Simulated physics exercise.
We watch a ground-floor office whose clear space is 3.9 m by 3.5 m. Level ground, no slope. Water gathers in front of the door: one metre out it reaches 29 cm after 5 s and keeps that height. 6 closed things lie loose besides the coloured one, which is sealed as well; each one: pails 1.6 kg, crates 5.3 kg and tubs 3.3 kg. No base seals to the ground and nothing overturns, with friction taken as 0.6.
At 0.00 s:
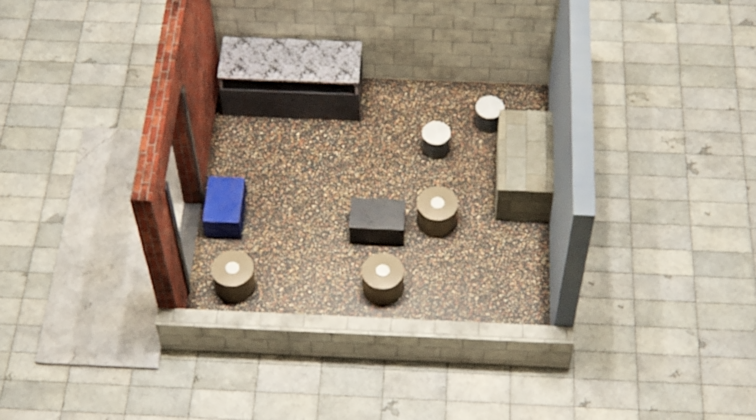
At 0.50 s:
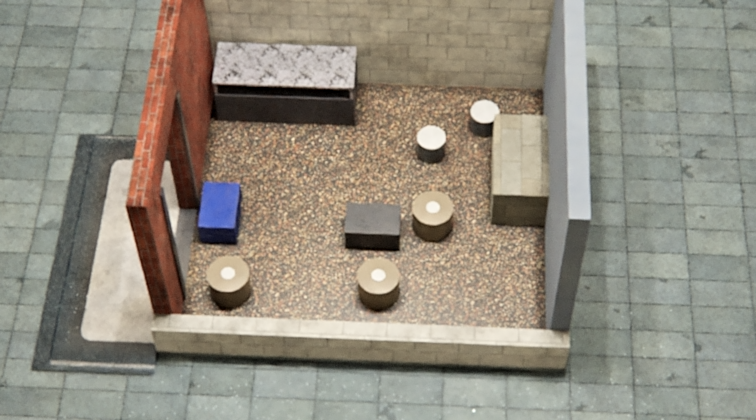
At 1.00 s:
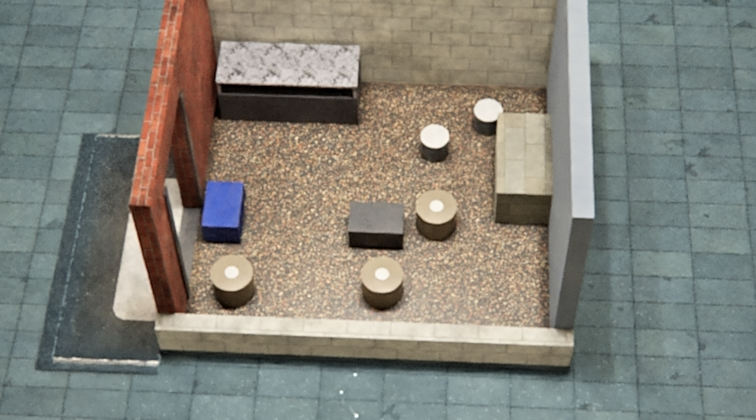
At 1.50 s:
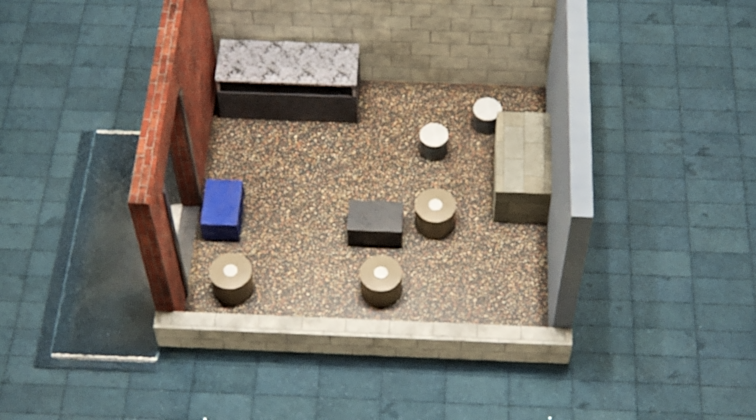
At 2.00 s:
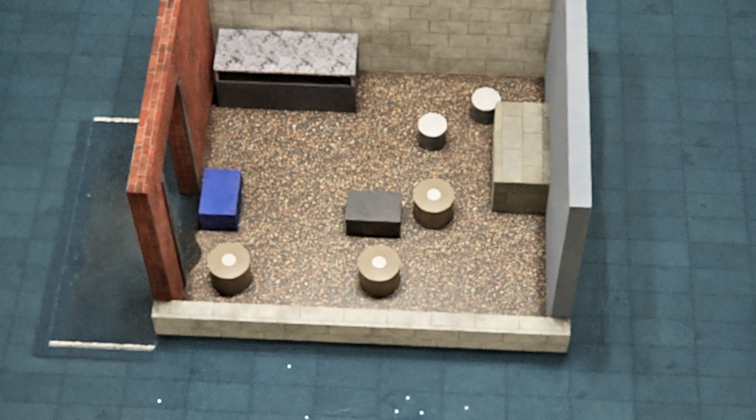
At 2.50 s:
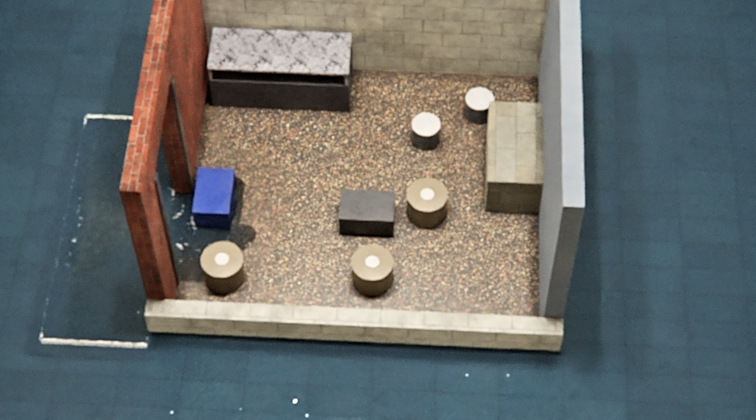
Water rises around a walled room and begins spreading inside near the still blue crate.
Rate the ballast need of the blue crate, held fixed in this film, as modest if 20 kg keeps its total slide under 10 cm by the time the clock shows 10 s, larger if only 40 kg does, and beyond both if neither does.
Ballast need: Beyond both.
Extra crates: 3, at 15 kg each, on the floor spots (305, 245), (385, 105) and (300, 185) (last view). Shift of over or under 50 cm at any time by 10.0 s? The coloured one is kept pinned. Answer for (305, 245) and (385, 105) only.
First one: Beyond the limit; second one: Inside the limit.
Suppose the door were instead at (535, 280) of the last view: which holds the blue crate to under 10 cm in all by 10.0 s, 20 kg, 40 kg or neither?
If so, both fall short.
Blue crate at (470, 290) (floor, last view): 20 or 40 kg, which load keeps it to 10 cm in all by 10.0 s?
Outcome - failure with both.
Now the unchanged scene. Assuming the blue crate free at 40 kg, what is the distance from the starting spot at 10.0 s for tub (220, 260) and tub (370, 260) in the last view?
Shifts: 350 cm / 250 cm.
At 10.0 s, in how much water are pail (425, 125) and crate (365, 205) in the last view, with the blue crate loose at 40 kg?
I'd put it at 10 cm and 9 cm respectively.
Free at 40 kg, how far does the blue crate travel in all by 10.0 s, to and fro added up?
100 cm or so in all.
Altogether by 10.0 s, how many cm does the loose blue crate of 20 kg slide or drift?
Roughly 250 cm.
After 3.5 s the blue crate would be 19 cm from its start with 20 kg and 0 cm from its start with 40 kg; 7 cm of water round it then.
After 4.5 s the blue crate would be 68 cm from its start with 20 kg and 5 cm from its start with 40 kg; 8 cm of water round it then.
After 7.0 s the blue crate would be 188 cm from its start with 20 kg and 68 cm from its start with 40 kg; 7 cm of water round it then.
After 10.0 s the blue crate would be 253 cm from its start with 20 kg and 102 cm from its start with 40 kg; 11 cm of water round it then.
